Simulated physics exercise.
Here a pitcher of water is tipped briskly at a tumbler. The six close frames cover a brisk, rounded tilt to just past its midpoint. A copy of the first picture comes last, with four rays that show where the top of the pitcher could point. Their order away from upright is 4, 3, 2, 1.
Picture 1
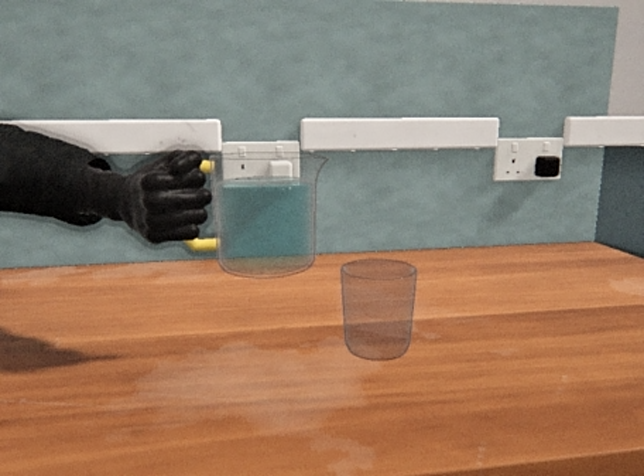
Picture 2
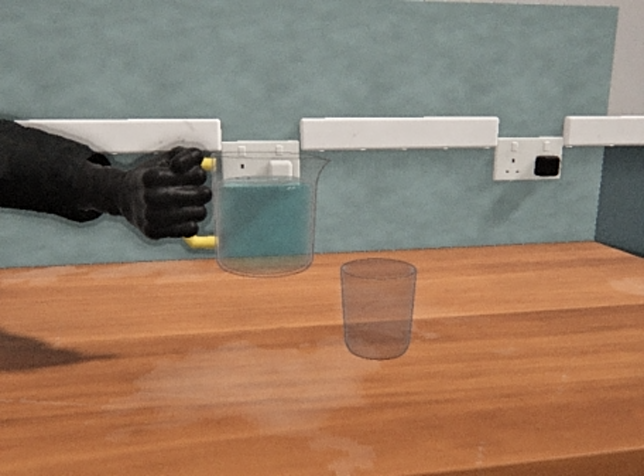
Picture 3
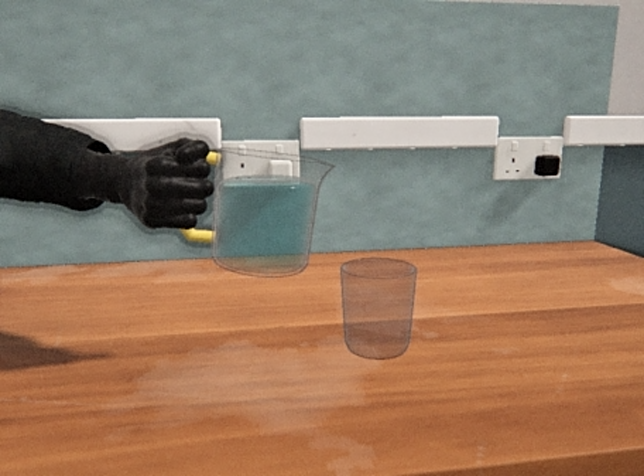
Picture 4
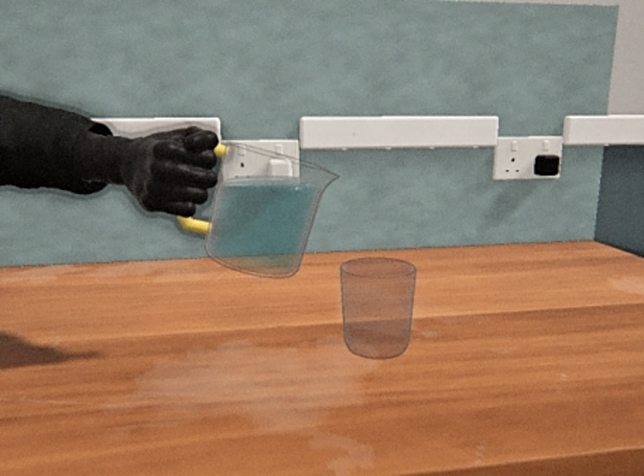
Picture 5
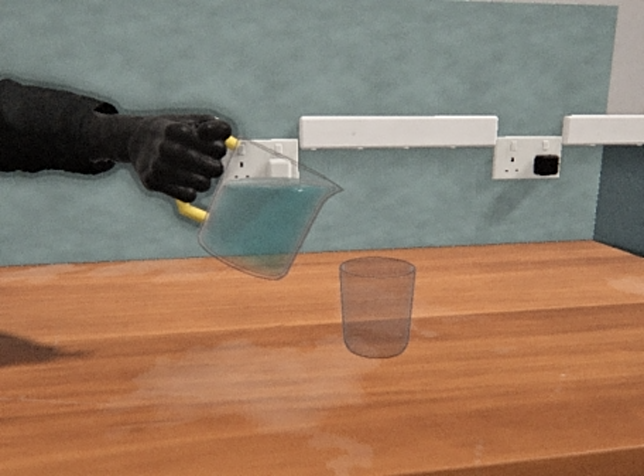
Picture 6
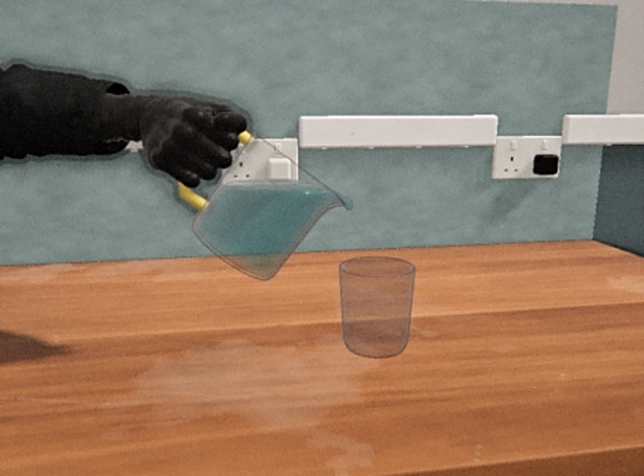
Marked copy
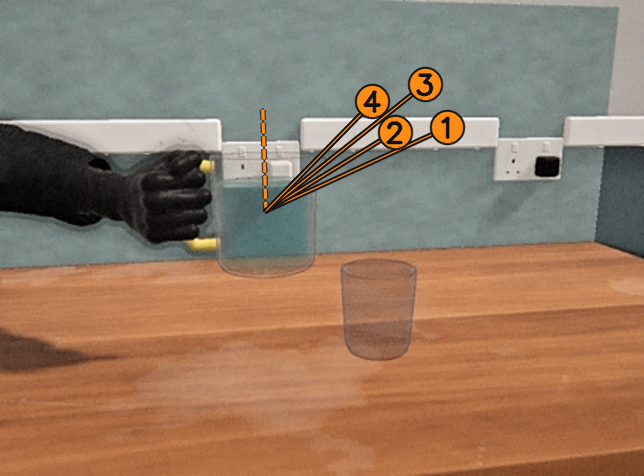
A wooden worktop against a mottled teal wall with white trunking and sockets is seen from slightly above by a still camera. At left, a black-gloved hand grips the yellow handle of a clear pitcher of blue-green water, with an empty clear tumbler standing to its right. The hand holds the pitcher upright, then tilts it rightward increasingly until water just slips over its lip.
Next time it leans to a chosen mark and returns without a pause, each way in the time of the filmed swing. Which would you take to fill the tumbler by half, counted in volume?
It is 3.
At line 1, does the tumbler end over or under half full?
Over.
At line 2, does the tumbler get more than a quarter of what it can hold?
Yes.
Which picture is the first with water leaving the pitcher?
In picture 6.
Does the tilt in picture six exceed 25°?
Yes, it does.
On the marked copy, 1 at (431, 134); 2 at (380, 140); 3 at (411, 94); 4 at (361, 114).
With 1, the tumbler ends with about 82 % of what it can hold; 5 % of the water is spilt.
With 2, the tumbler ends with about 70 % of what it can hold.
With 3, the tumbler ends with about 49 % of what it can hold.
With 4, the tumbler ends with about 32 % of what it can hold.
